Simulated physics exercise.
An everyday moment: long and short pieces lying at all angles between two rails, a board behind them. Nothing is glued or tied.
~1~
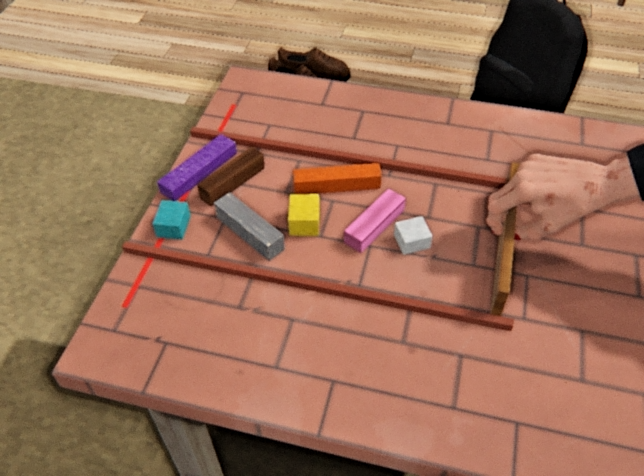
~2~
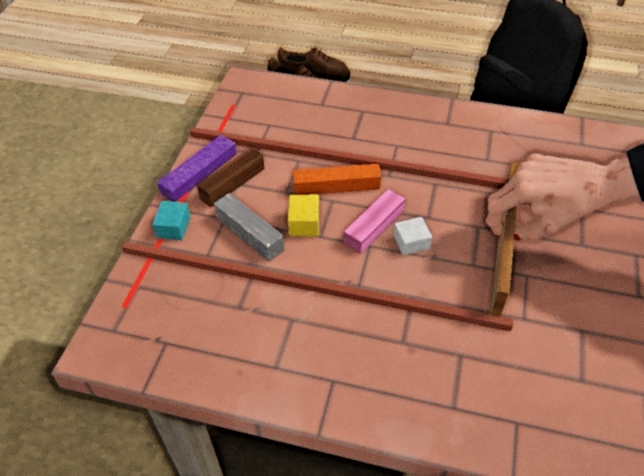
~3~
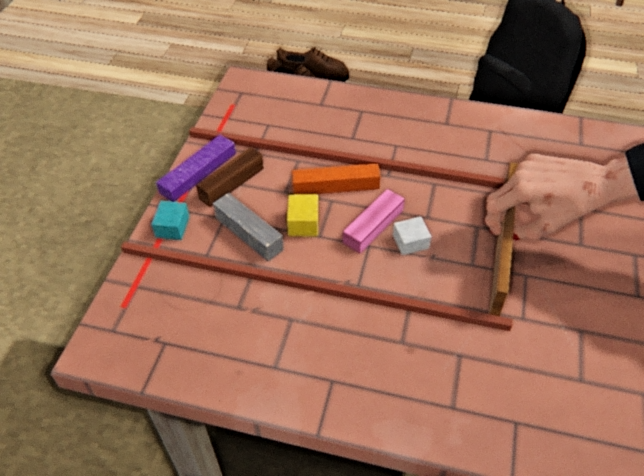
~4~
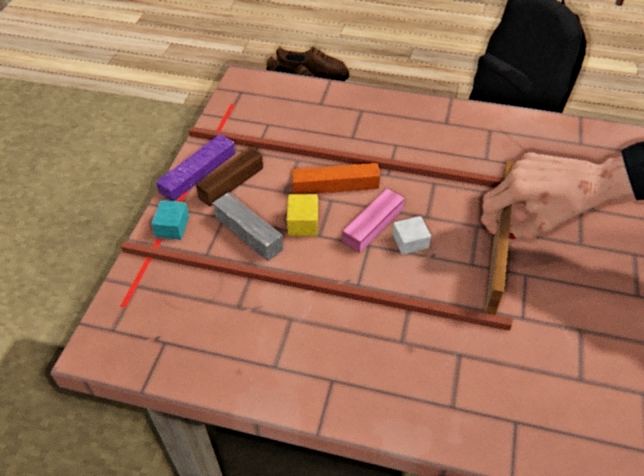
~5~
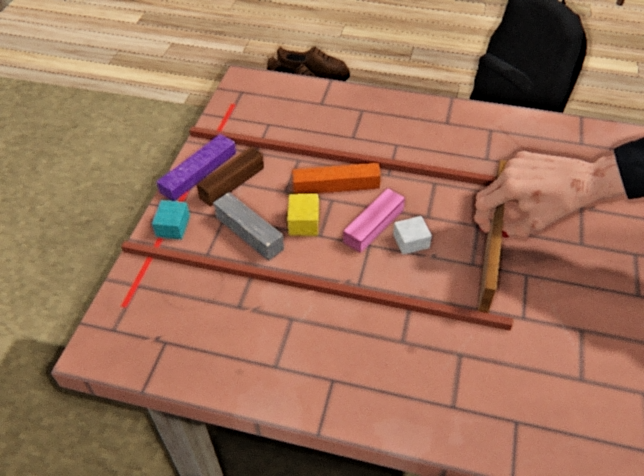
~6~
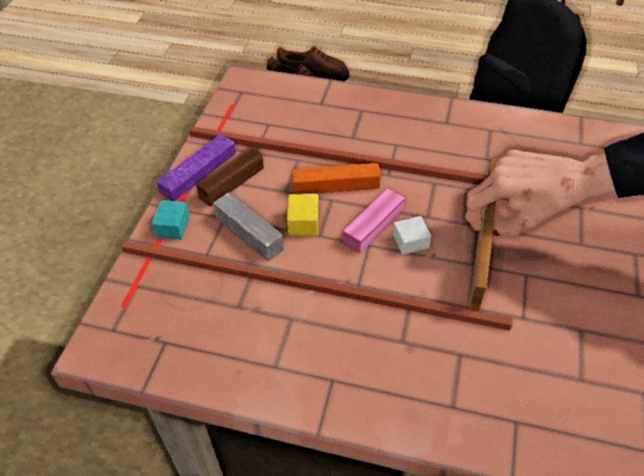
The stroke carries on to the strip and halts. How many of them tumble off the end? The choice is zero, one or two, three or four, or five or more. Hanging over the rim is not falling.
The number that fall off is five or more.
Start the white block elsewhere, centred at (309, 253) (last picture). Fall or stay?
The white block is kept.
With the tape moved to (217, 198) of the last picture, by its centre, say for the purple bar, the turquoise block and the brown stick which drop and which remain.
The purple bar goes over, the turquoise block remains up, the brown stick is lost.
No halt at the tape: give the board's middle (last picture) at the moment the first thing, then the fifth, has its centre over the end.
First at (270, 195), next at (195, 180).
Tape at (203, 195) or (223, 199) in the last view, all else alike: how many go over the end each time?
In that order 3 and 2.
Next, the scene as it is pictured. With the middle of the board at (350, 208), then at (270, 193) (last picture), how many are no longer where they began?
The counts are 4 and 8.
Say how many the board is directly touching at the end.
The number is 2.
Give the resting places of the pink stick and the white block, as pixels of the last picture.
The pink stick stops around (164, 170); the white block around (168, 191).
Soon after, none off yet; purple bar at rest near (198, 167); turquoise block at rest near (171, 220); brown stick at rest near (231, 176).
After that, none off yet; purple bar moving near (194, 166); turquoise block at rest near (171, 220); brown stick displaced a little near (216, 172).
And then, one off so far; purple bar on its way down near (161, 275); turquoise block displaced about its own width near (144, 221); brown stick tilting well over near (148, 180).
In the end, the number that fall off is five or more; gone, orange bar, yellow block, grey bar, brown stick, turquoise block and purple bar.
